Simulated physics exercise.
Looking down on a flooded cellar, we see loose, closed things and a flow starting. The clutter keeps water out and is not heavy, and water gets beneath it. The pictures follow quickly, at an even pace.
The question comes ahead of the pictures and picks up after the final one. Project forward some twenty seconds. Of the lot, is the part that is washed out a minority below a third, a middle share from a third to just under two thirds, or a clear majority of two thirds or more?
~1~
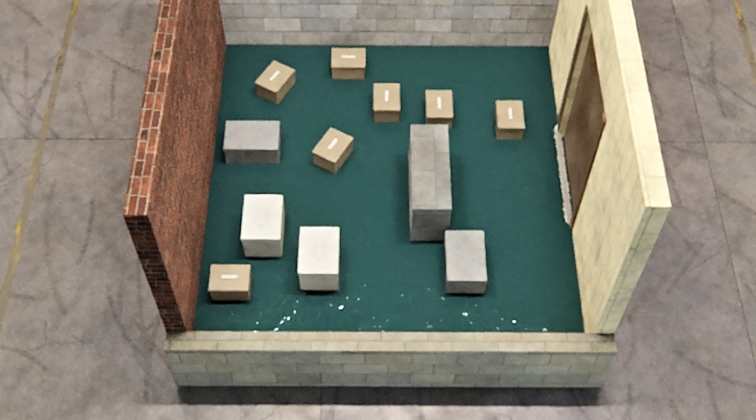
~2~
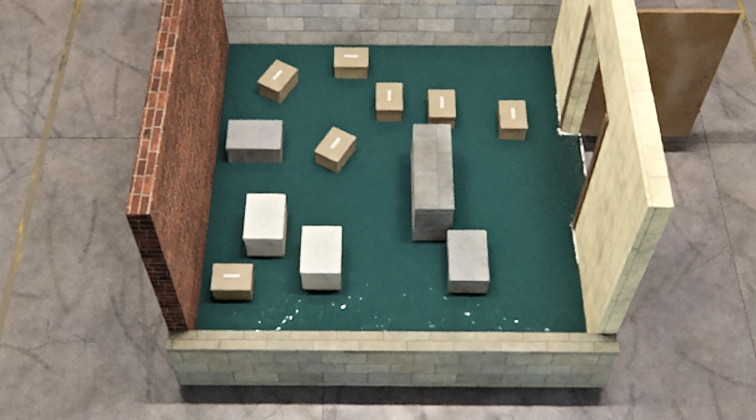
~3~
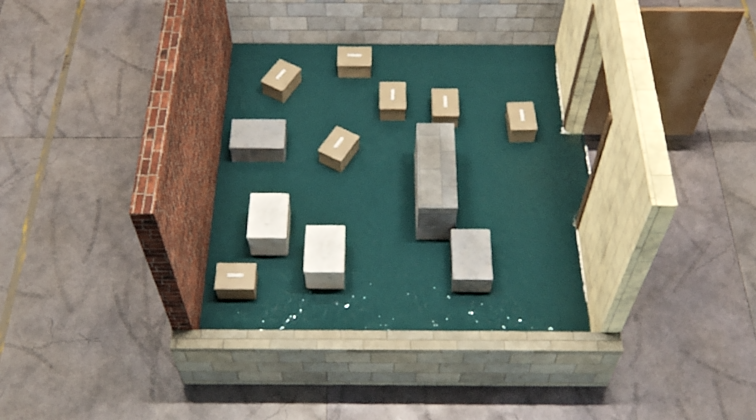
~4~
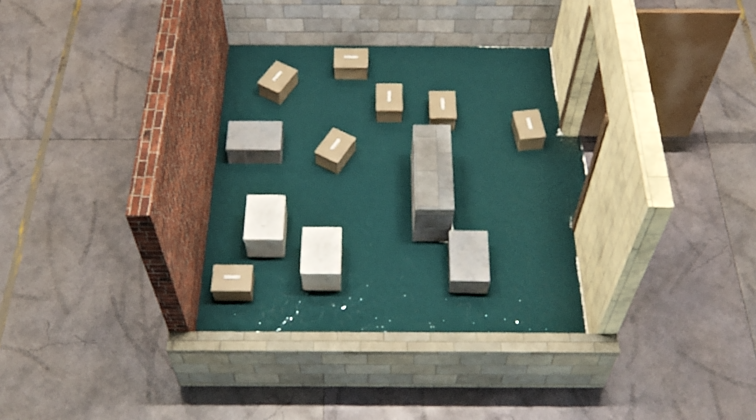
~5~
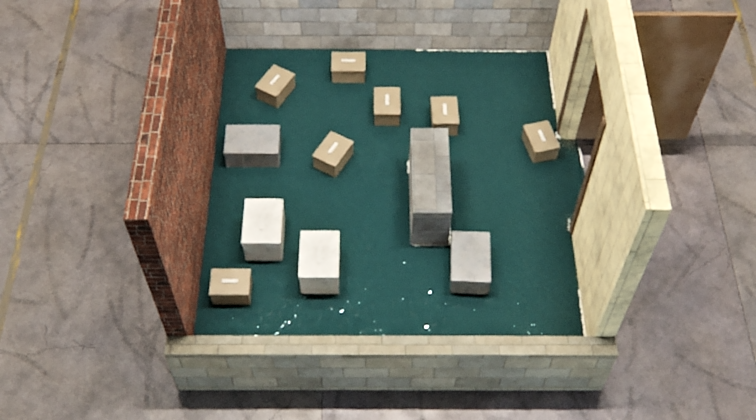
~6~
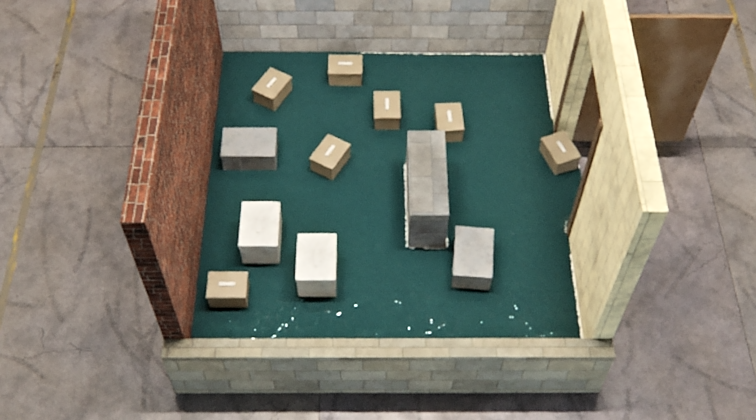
Center third.
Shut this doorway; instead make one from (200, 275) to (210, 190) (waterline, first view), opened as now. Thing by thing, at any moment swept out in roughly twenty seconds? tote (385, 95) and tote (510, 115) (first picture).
One by one, the outcome is flushed out and not removed.
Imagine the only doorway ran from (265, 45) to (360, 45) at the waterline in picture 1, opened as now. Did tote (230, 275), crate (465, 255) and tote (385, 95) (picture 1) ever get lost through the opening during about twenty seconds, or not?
The first doesn't get out, the second doesn't get out, the last makes it out.
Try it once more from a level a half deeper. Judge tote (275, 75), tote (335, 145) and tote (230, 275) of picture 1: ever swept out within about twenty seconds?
In the order given: Never lost, lost and never lost.
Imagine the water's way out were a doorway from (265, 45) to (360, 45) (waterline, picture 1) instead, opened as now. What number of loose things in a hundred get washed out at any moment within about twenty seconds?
Roughly 70 in a hundred.
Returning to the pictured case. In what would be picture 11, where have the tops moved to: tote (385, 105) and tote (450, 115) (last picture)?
Look for them close to (433, 103) and (507, 134).
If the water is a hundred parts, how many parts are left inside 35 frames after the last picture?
It comes to about 52 parts in a hundred.
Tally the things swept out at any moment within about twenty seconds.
6.
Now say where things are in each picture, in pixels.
A tote at (510, 114), afloat; a crate at (466, 255), afloat; 0 of 11 have shifted, in the first frame.
A tote at (513, 114), afloat; a crate at (468, 255) floats; 0 of 11 have shifted, in the second frame.
A tote at (522, 116), afloat, close to its start; a crate at (472, 254), afloat; 1 of 11 have shifted, in the third frame.
A tote at (529, 124) floats, close to its start; a crate at (469, 255) floats; 1 of 11 have shifted, in the fourth frame.
A tote at (542, 136), afloat, a stride from its start; a crate at (471, 256), afloat, close to its start; 3 of 11 have shifted, in the fifth frame.
A tote at (561, 147), afloat, a stride from its start; a crate at (474, 252), afloat, close to its start; 3 of 11 have shifted, in the sixth frame.
A moment on, 1 of 11 are out; 10 afloat.
Next, 4 of 11 are out; 7 afloat.
Later, 4 of 11 are out; 7 afloat.
In the end, 6 of 11 are out; 4 afloat.
